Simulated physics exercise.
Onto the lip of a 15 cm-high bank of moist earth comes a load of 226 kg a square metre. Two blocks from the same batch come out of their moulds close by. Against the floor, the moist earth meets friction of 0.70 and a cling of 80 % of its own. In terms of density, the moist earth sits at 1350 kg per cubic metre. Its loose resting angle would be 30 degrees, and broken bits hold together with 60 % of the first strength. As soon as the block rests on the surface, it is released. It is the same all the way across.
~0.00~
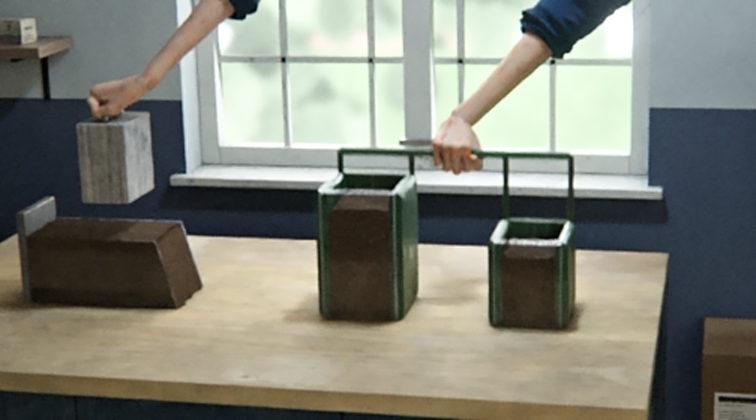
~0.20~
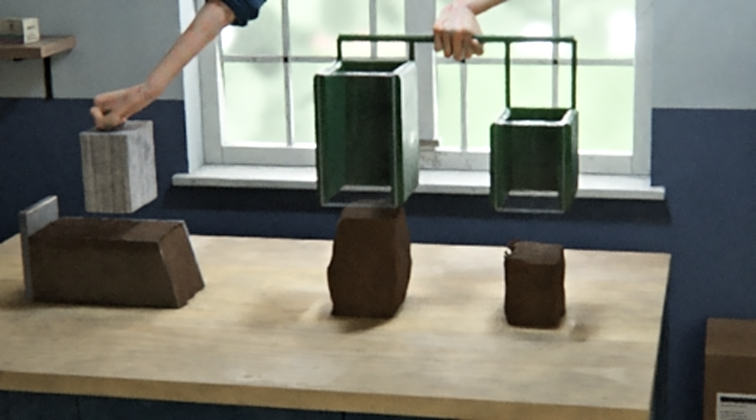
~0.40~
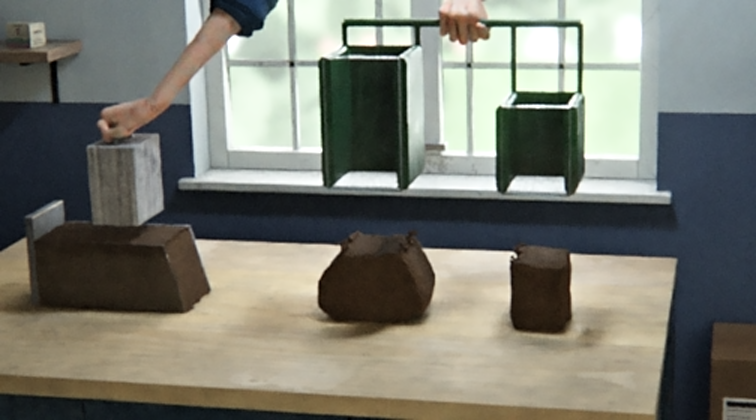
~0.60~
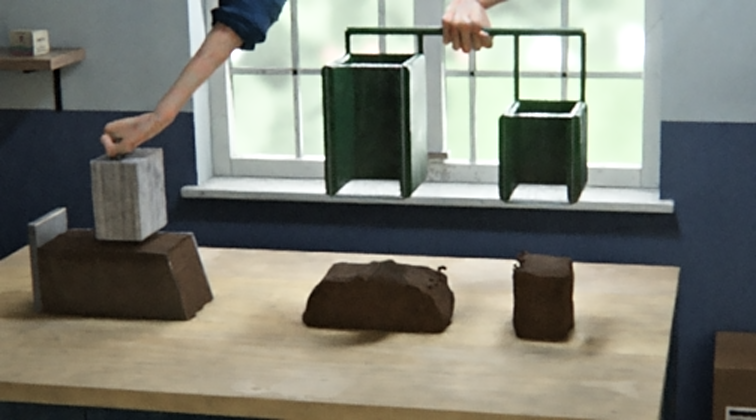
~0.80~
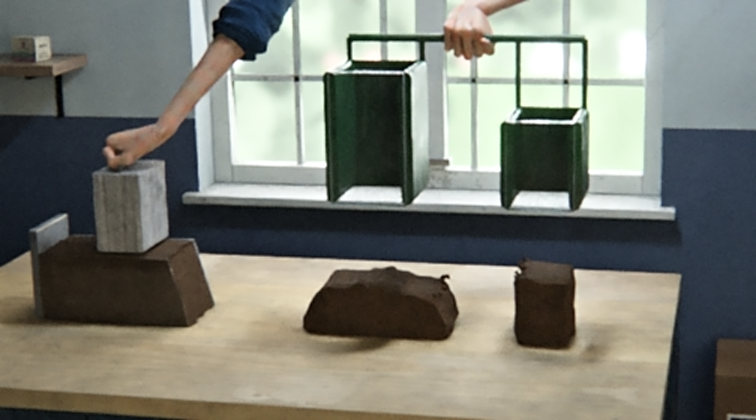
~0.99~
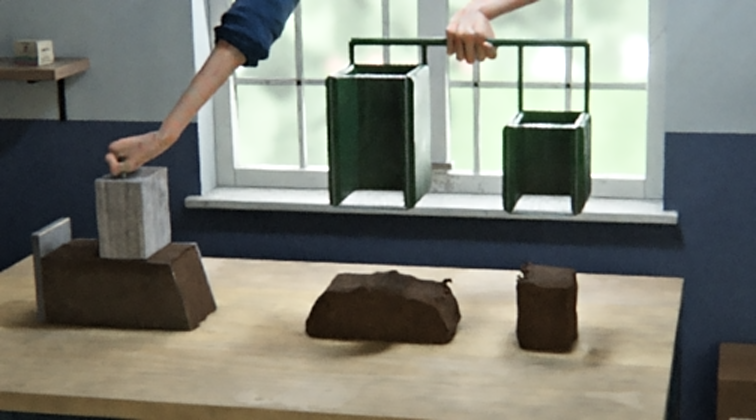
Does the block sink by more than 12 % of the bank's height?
Yes.
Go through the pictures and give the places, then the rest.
In the first frame, crest of the moist earth at (67, 238); block heights 24 cm, 15 cm (left to right).
In the second frame, crest of the moist earth at (69, 238); block heights 22 cm, 14 cm (left to right).
In the third frame, crest of the moist earth at (76, 242); block heights 16 cm, 14 cm (left to right).
In the fourth frame, crest of the moist earth at (78, 249); block heights 11 cm, 14 cm (left to right).
In the fifth frame, crest of the moist earth at (80, 256); block heights 11 cm, 14 cm (left to right).
In the sixth frame, crest of the moist earth at (82, 259); block heights 11 cm, 14 cm (left to right).
After 1.15 s, the block is down by 3 % of the bank's height and stands upright.
After 1.33 s, the block is down by 6 % of the bank's height and leans 2 degrees.
After 1.51 s, the block is down by 10 % of the bank's height and leans 4 degrees.
After 1.69 s, the block is down by 16 % of the bank's height and leans 8 degrees.
After 2.98 s, the block is down by 106 % of the bank's height and leans 90 degrees.
